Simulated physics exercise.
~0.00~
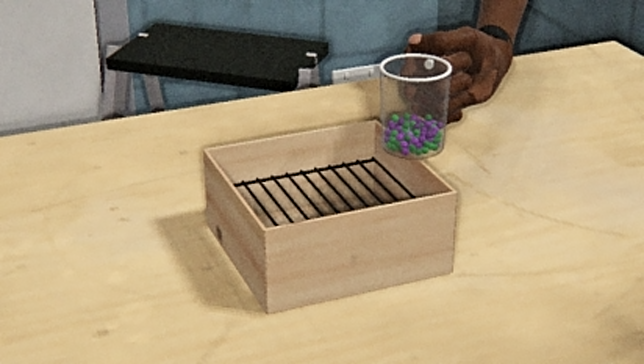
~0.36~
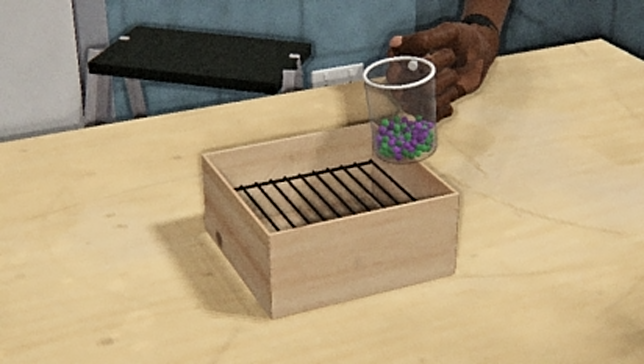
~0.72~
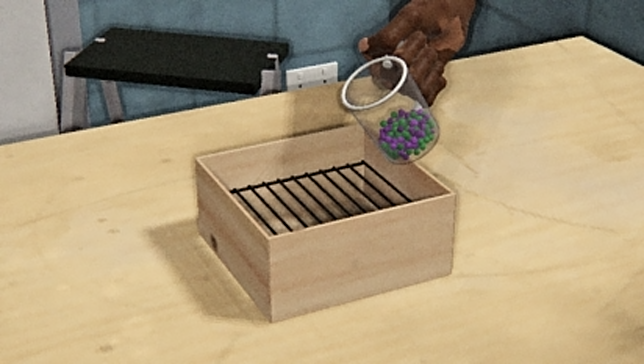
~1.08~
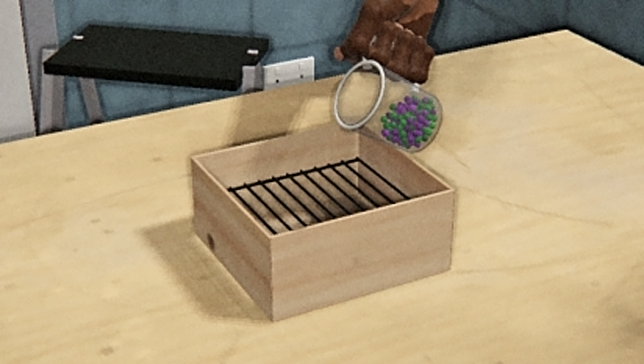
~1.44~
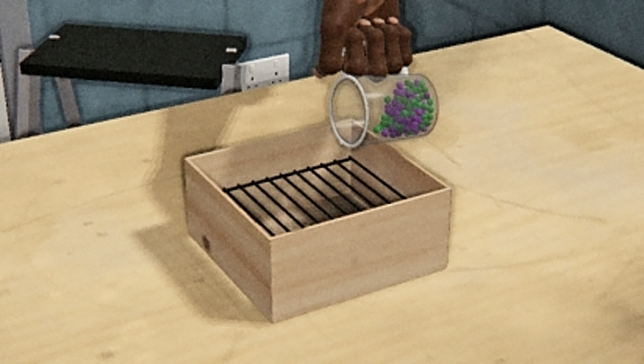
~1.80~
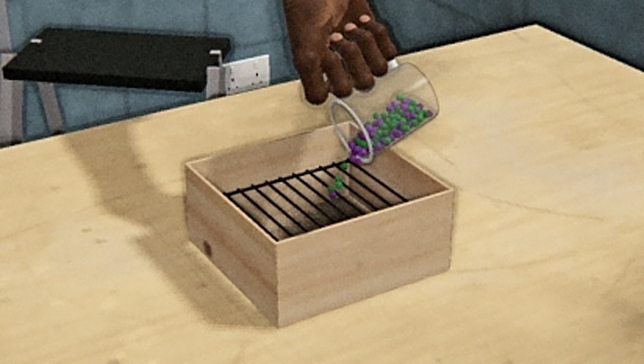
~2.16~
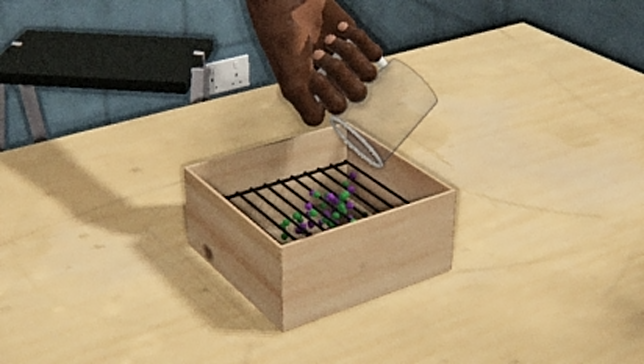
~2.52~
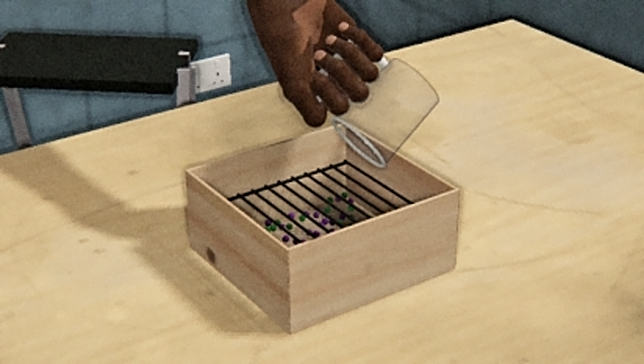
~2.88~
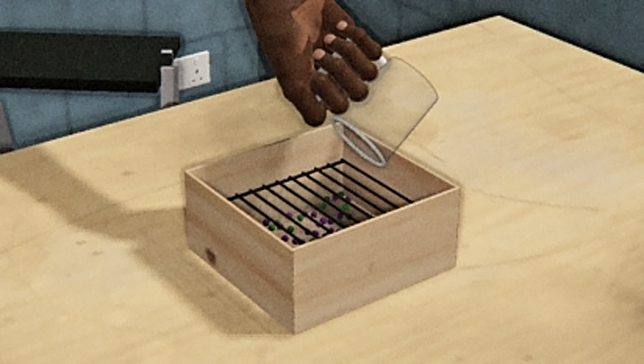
A dark-skinned hand holds a clear cup of small green and purple pieces above a pale wooden table, seen from above at an angle as the view drifts slightly sideways. Below it sits an open wooden box with black wires strung across, and a black stool stands behind at the left against a blue wall. The hand brings the cup over the box's back right side and tips it leftward until the pieces spill onto the wires. They gather briefly in a small heap, then both colours drop through and rest beneath the wires, while the emptied cup stays upturned above.
